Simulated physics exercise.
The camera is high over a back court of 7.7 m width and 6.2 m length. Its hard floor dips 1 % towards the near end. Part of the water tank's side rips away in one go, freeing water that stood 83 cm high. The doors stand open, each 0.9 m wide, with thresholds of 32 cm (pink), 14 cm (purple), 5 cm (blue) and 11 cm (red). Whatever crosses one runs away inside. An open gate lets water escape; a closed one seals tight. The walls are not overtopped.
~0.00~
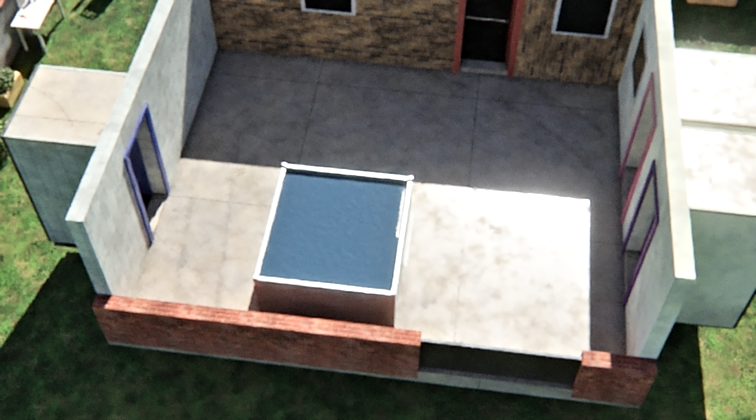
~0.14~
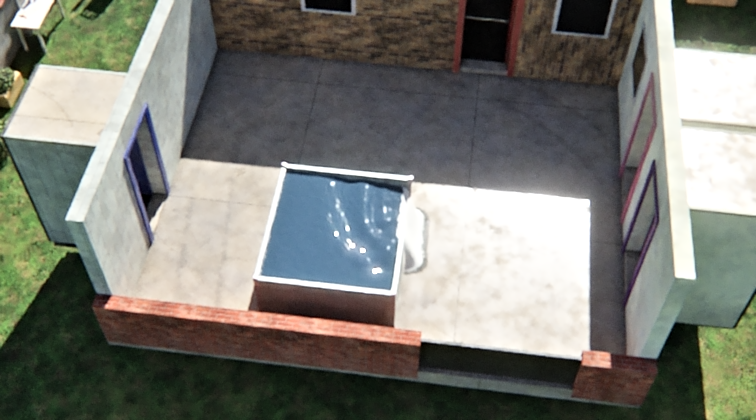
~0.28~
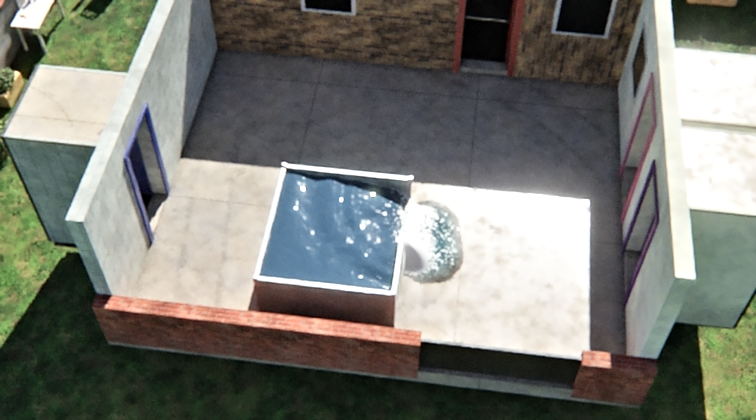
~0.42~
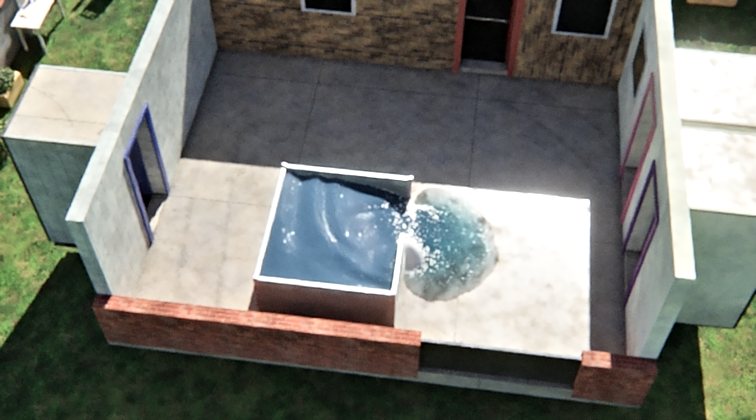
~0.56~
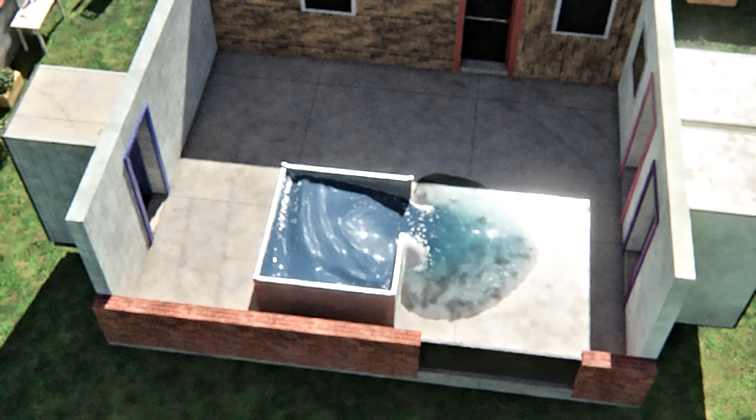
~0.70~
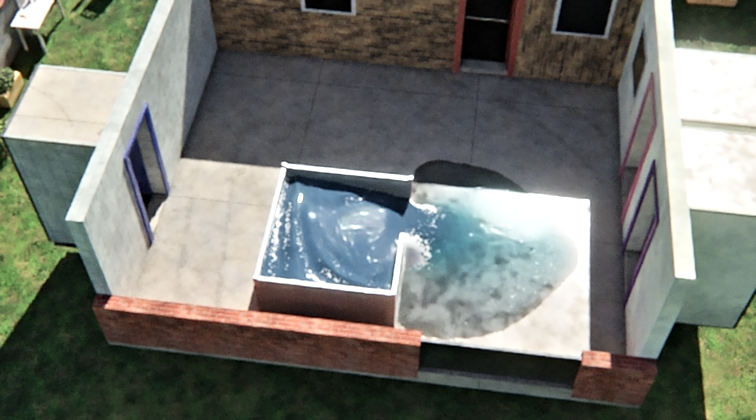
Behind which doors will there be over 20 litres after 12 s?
Door by door: At the pink door it does not reach the limit; at the purple door it goes over the limit; at the blue door it goes over the limit; at the red door it keeps below the limit.
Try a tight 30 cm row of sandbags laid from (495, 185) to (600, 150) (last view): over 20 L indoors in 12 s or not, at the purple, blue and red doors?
Then: Purple past it, blue not over, red below.
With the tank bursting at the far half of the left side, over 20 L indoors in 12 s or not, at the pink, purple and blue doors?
Then: Pink not over, purple not over, blue above.
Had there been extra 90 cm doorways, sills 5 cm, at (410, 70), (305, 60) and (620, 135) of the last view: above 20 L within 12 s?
In turn: Below, not over, over.
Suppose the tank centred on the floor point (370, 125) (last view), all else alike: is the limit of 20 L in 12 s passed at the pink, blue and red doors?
Then: Pink under, blue over, red above.
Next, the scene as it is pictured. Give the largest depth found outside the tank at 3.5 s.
Up to some 28 cm.
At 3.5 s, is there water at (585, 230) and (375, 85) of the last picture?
In turn: Flooded, not reached.
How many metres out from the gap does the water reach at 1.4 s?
Roughly 4.0 m.
After 1.4 s water covers 30 % of the floor and is deepest (43 cm) near (419, 231); pink door 25 cm at the sill, 0 L in, purple door 6 cm at the sill, 25 L in, blue door not reached, red door not reached.
After 2.2 s water covers 40 % of the floor and is deepest (34 cm) near (619, 381); pink door 30 cm at the sill, 0 L in, purple door 32 cm at the sill, 108 L in, blue door not reached, red door not reached.
After 3.5 s water covers 40 % of the floor and is deepest (28 cm) near (612, 109); pink door 19 cm at the sill, 0 L in, purple door 23 cm at the sill, 198 L in, blue door not reached, red door 8 cm at the sill, 0 L in.
After 7.0 s water covers 90 % of the floor and is deepest (16 cm) near (619, 381); pink door 14 cm at the sill, 0 L in, purple door 14 cm at the sill, 244 L in, blue door not reached, red door 9 cm at the sill, 0 L in.
After 12.0 s water covers 100 % of the floor and is deepest (14 cm) near (241, 325); pink door 8 cm at the sill, 0 L in, purple door 10 cm at the sill, 245 L in, blue door 10 cm at the sill, 45 L in, red door 6 cm at the sill, 0 L in.
